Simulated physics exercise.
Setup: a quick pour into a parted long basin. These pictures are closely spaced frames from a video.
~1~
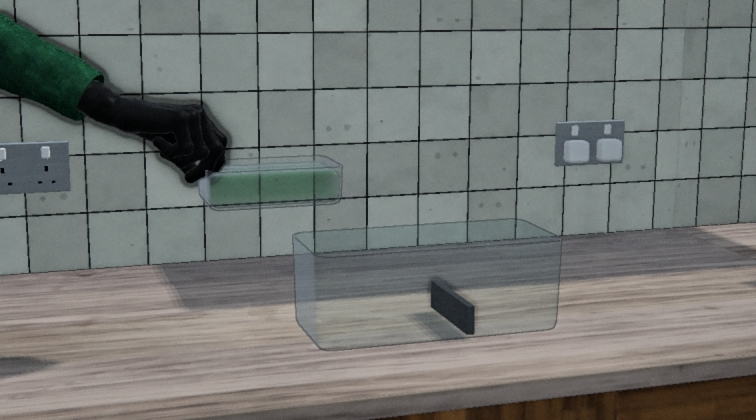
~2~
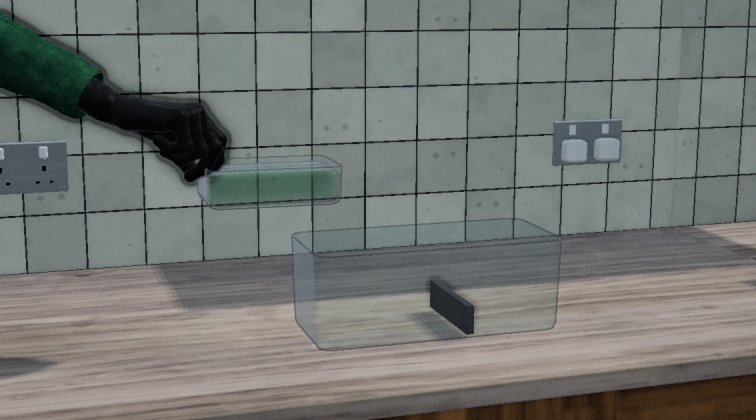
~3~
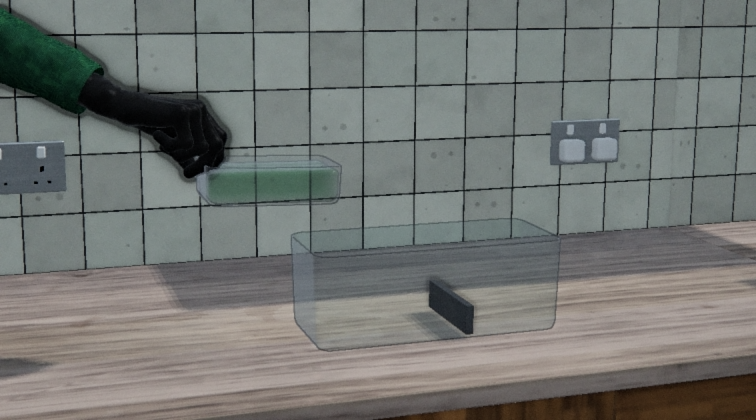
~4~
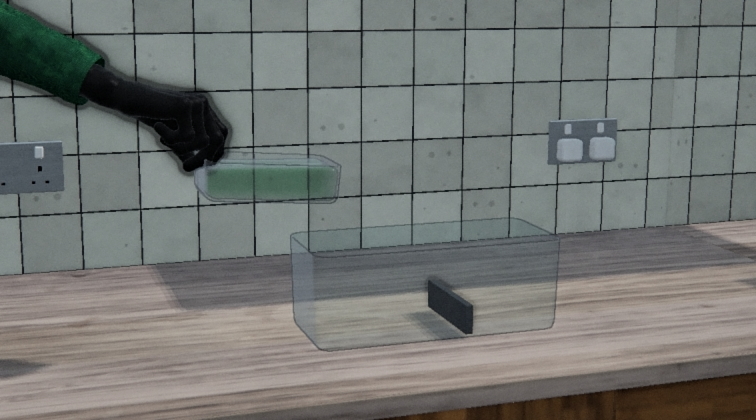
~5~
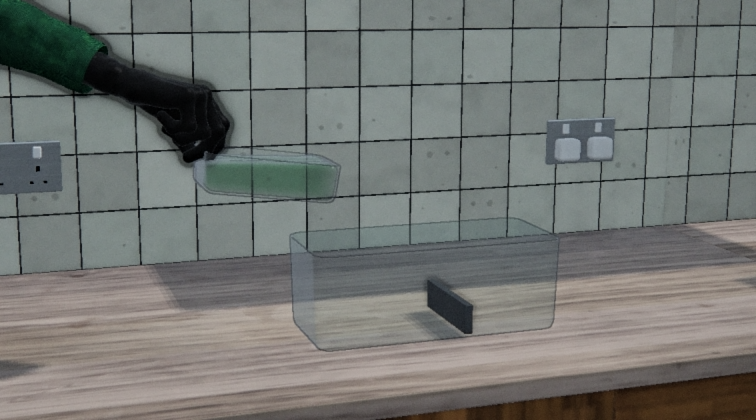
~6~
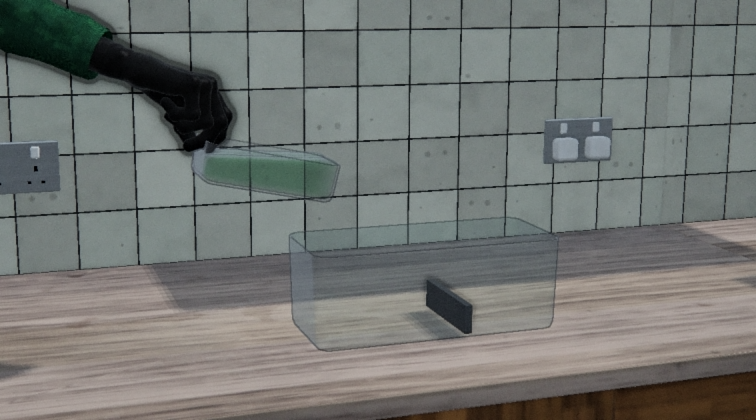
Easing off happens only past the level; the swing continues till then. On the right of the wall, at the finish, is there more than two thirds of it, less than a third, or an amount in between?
There is less than a third of it there.
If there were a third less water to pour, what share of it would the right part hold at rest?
5 %.
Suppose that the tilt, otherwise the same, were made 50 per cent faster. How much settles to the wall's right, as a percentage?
Close to 20 out of every hundred.
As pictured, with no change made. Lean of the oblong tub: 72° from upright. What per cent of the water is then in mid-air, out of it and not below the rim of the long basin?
Estimated: 55 per cent or thereabouts.
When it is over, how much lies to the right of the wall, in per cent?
10 % or thereabouts.
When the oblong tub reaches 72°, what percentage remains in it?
About 20 per cent.
A moment on, the oblong tub is tipped part way and 18 per cent is still to pour, 24 is left of the wall and 0 right of it.
Next, the oblong tub is tipped right over and 2 per cent is still to pour, 81 is left of the wall and 6 right of it.
Then the oblong tub is tipped right over and 0 per cent is still to pour, 81 is left of the wall and 7 right of it.
Later the oblong tub is tipped right over and 0 per cent is still to pour, 79 is left of the wall and 9 right of it.
At rest 79 per cent lies left of the wall, 9 right of it and 12 outside.
